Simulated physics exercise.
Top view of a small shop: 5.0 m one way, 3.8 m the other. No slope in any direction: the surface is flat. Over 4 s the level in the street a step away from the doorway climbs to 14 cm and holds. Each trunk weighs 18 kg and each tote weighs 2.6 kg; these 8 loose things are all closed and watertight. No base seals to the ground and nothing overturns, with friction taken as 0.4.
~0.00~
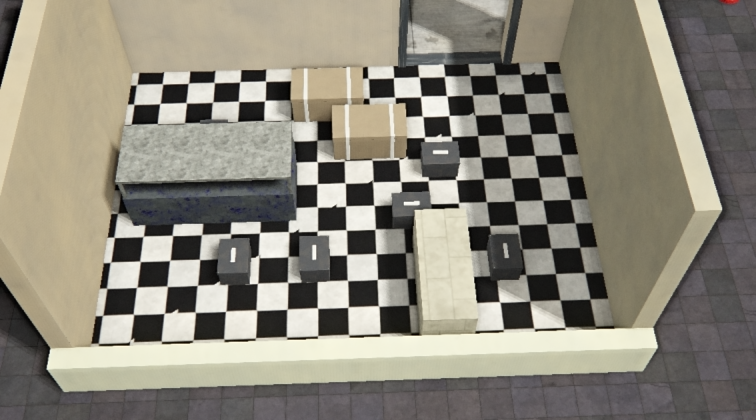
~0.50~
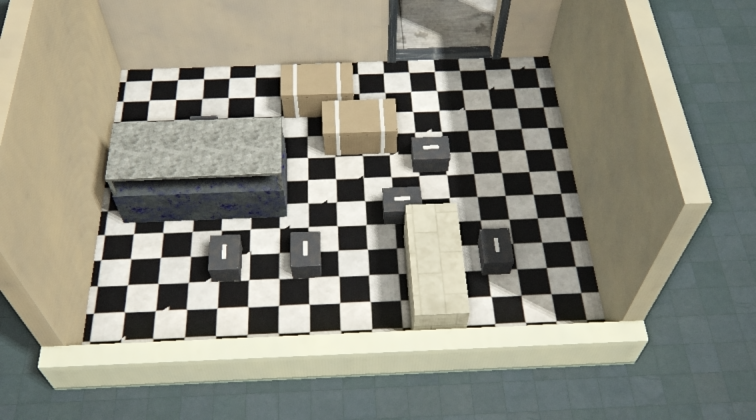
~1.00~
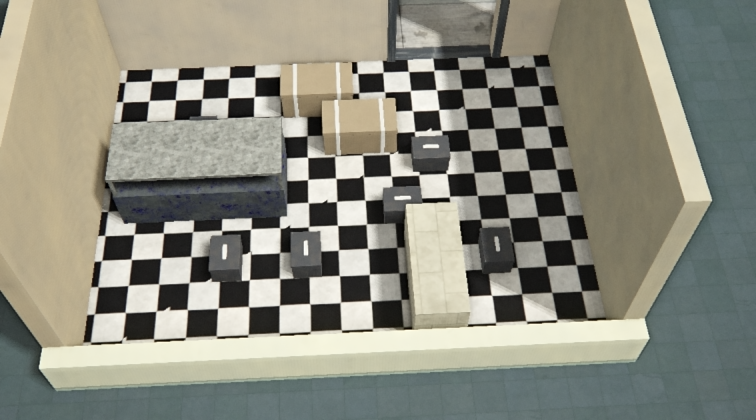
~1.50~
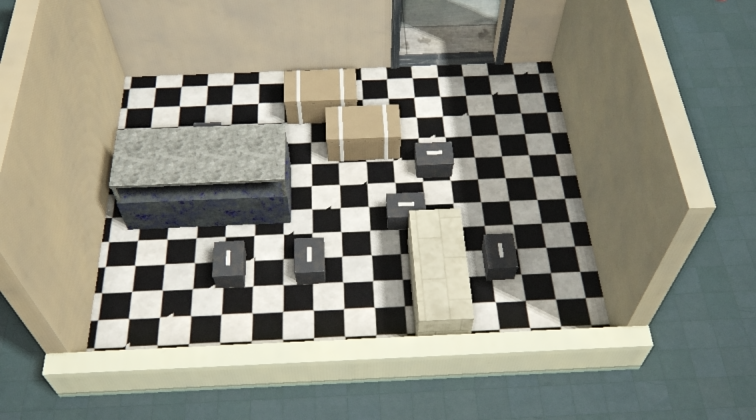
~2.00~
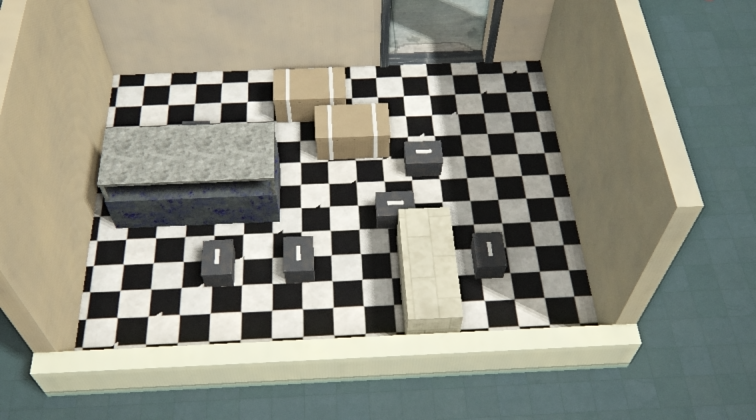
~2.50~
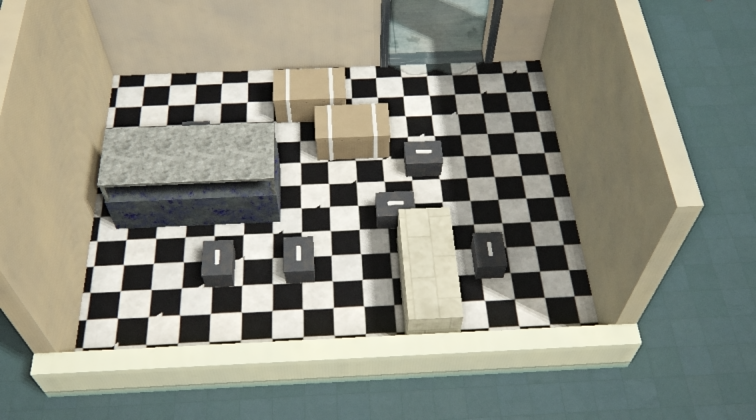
A small shop with a black-and-white checkered floor, seen from above, sat still with its boxes, counters and small dark blocks in place, while only the view shifted slightly and the ground outside turned from grey to bluish-green.
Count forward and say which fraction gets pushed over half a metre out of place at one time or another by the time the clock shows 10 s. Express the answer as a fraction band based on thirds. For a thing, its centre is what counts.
The band is one third to two thirds.
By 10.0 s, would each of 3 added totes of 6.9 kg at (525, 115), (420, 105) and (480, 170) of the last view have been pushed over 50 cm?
First one stays inside the line, second one crosses the line, third one crosses the line.
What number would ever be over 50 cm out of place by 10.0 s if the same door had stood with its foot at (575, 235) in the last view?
Then it comes to 4 of them.
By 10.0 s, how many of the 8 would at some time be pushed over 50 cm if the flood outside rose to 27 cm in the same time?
In that case the number is 6.
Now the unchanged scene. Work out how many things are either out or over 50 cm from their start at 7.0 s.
The number by then is 3.
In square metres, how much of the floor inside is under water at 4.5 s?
The covered patch comes to about 4.0 m2.
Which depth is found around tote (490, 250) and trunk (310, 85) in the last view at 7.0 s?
First roughly 5 cm, second roughly 2 cm.
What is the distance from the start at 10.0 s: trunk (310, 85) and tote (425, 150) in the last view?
One is off by 0 cm, the other by 200 cm, in the order asked.
After 3.5 s 0 of 8 are over 50 cm from their spots; 0 afloat.
After 4.5 s 0 of 8 are over 50 cm from their spots; 0 afloat.
After 7.0 s 3 of 8 are over 50 cm from their spots; 3 afloat.
After 10.0 s 3 of 8 are over 50 cm from their spots, and 4 have been at some point; 3 afloat.
